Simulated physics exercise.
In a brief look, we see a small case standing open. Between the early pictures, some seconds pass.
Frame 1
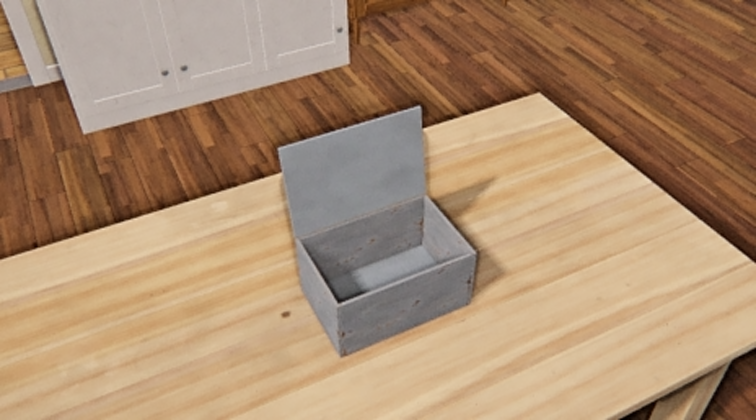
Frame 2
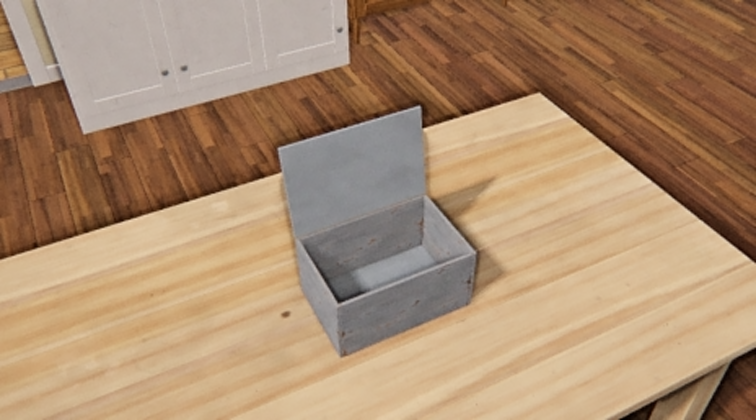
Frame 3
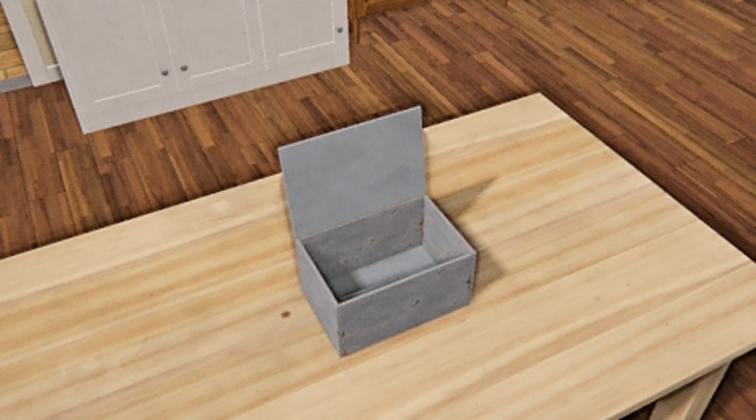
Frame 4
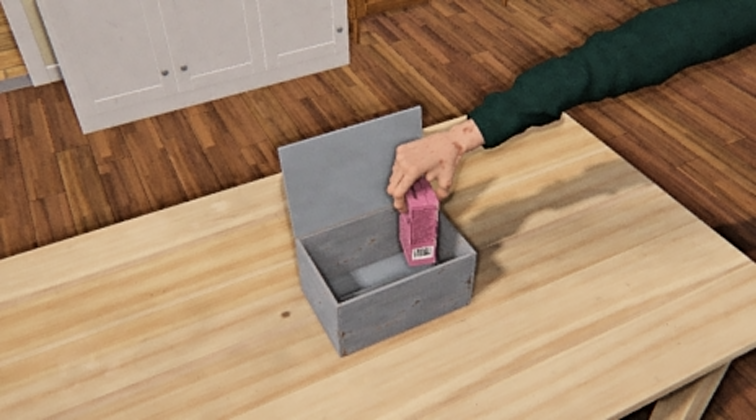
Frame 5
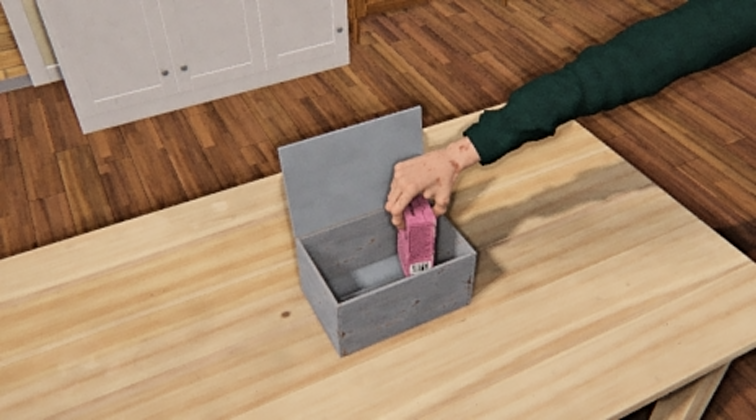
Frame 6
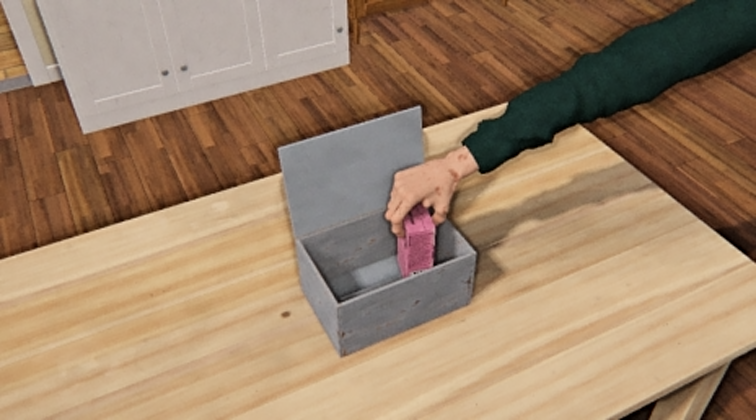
A small gray wooden box sat open and empty on a light wood table, then a hand in a dark green sleeve lowered a pink carton into its right side, still gripping the top.
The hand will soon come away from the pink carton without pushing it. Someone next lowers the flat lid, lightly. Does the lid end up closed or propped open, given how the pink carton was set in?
The lid falls short.
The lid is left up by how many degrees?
Angle above rim: About 25°.
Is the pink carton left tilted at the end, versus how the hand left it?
Observation: The pink carton tilts over.
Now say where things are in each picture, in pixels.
In the first picture, the last thing is not in view yet.
In the second picture, the last thing is not in view yet.
In the third picture, the last thing is not in view yet.
In the fourth picture, coming down; pink carton (419, 222).
In the fifth picture, coming down; pink carton (416, 238).
In the sixth picture, in place under the hand; pink carton (416, 246).
Then, 1.30 s after the last picture, lid 82° above the rim; pink carton tipped 28° from how it was near (433, 249).
Then, 1.70 s after the last picture, lid 45° above the rim; pink carton tipped 28° from how it was near (433, 249).
At rest, lid 27° above the rim; moved from the start, pink carton; grey shaker in place. Seen from the same camera at the end, pink carton near (437, 255).
